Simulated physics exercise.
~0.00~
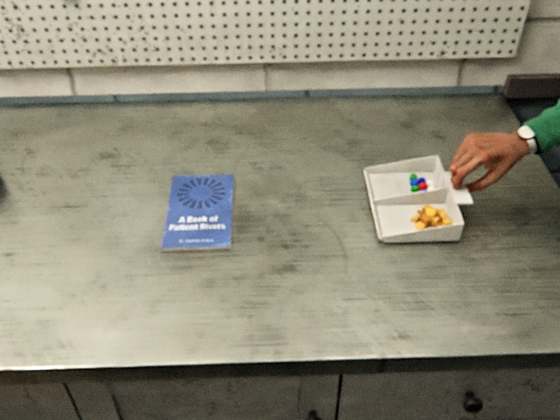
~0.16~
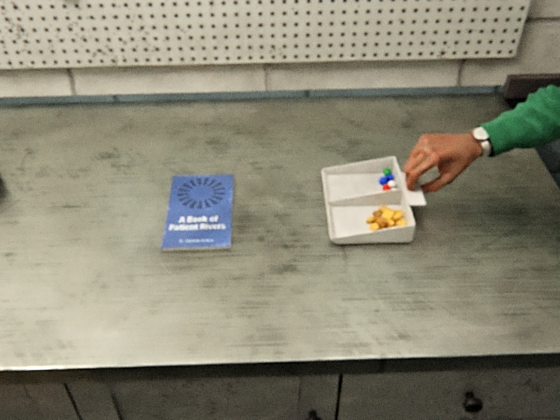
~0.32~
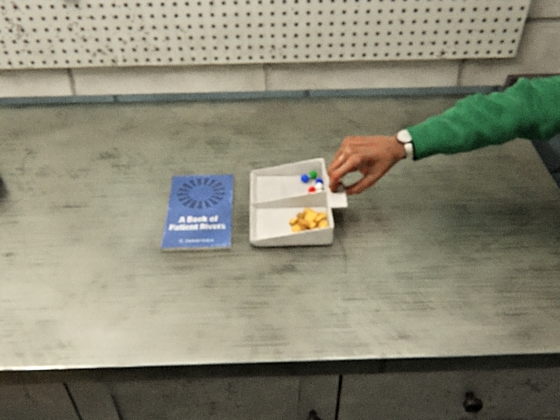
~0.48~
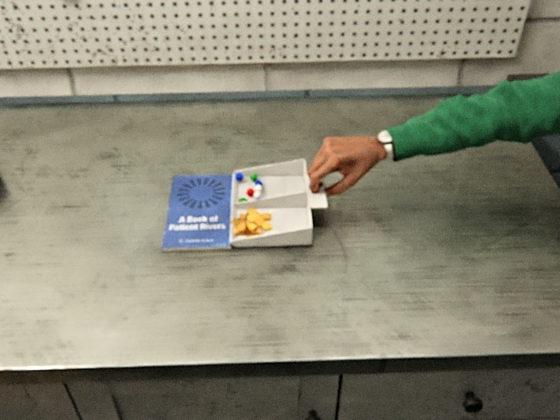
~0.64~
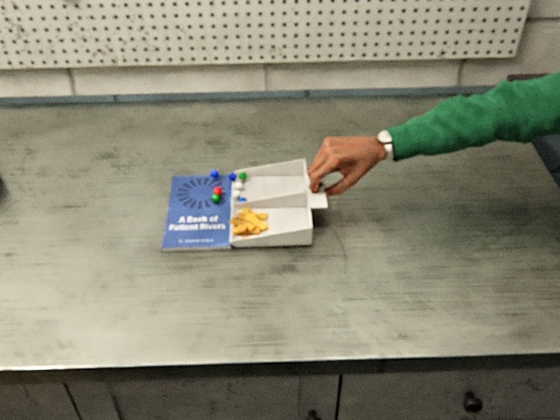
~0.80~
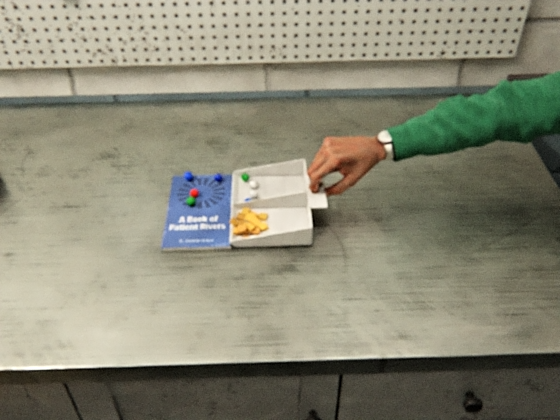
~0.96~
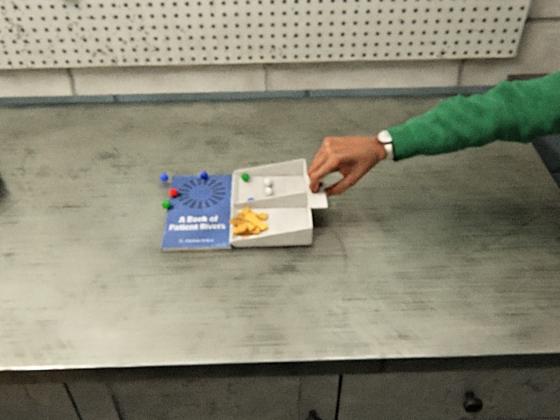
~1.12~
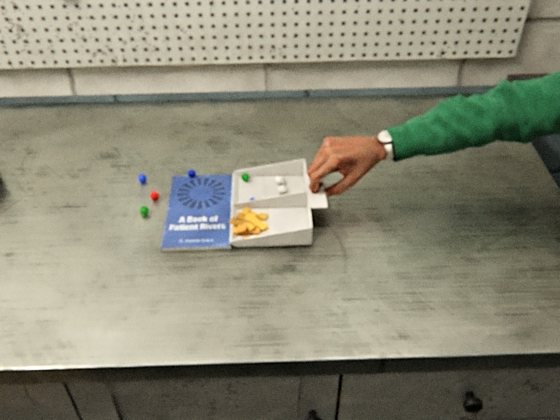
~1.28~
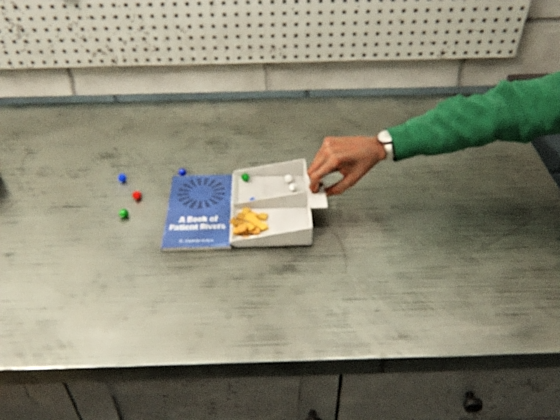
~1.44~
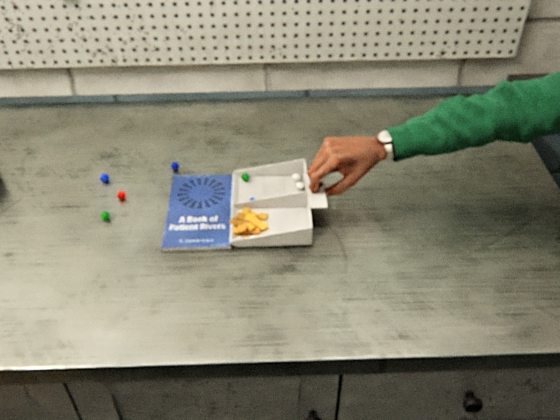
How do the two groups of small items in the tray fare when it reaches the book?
The yellow pieces in the near part slide forward but stay inside the tray. Some of the colored pieces in the far part roll out over the low edge and across the book, while the others stay in the tray.
On a counter, a hand slides a tray left into a book, spilling some colored pieces.
